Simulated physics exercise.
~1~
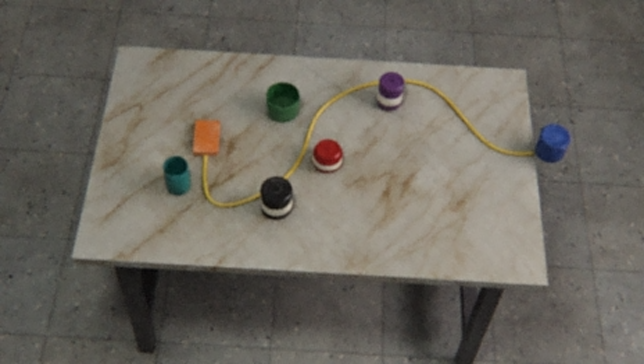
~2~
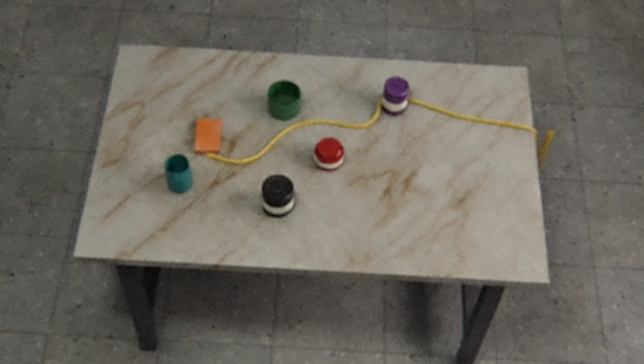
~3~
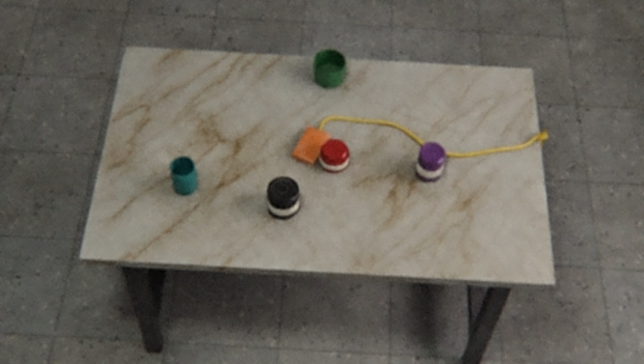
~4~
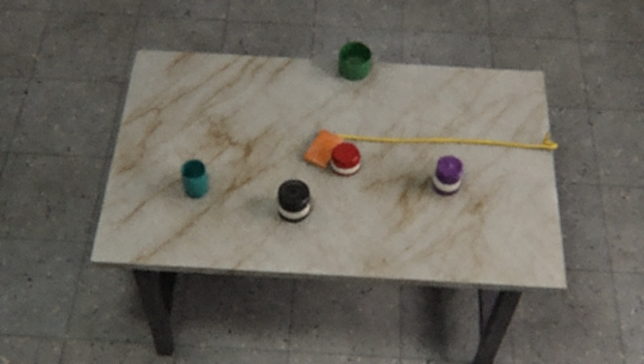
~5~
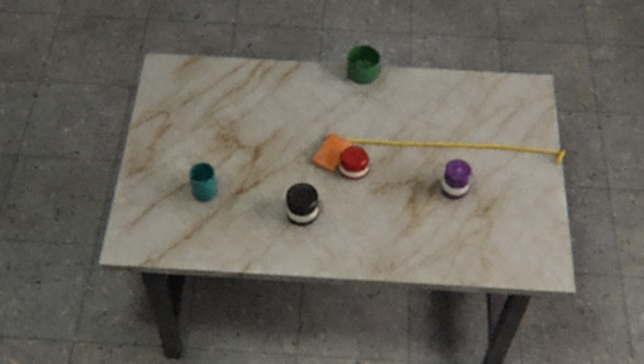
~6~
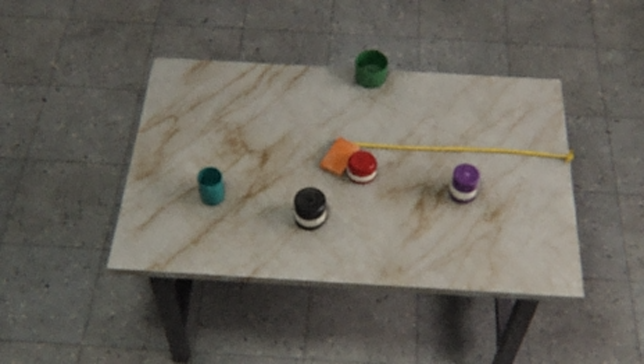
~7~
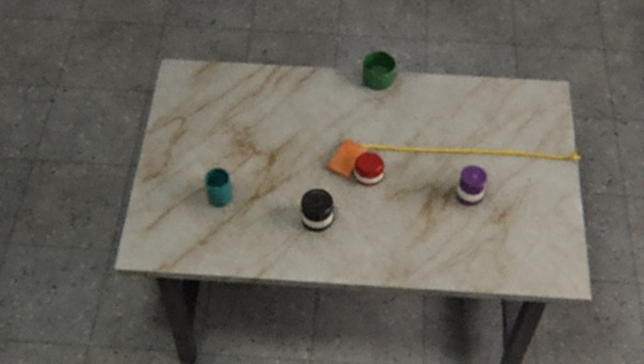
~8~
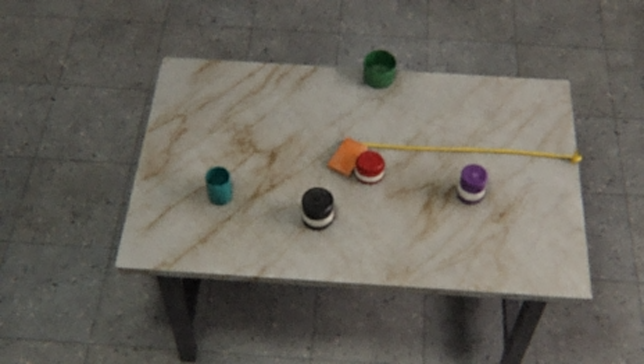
The blue speaker drops off the table, its cable dragging the orange phone against the red jar.
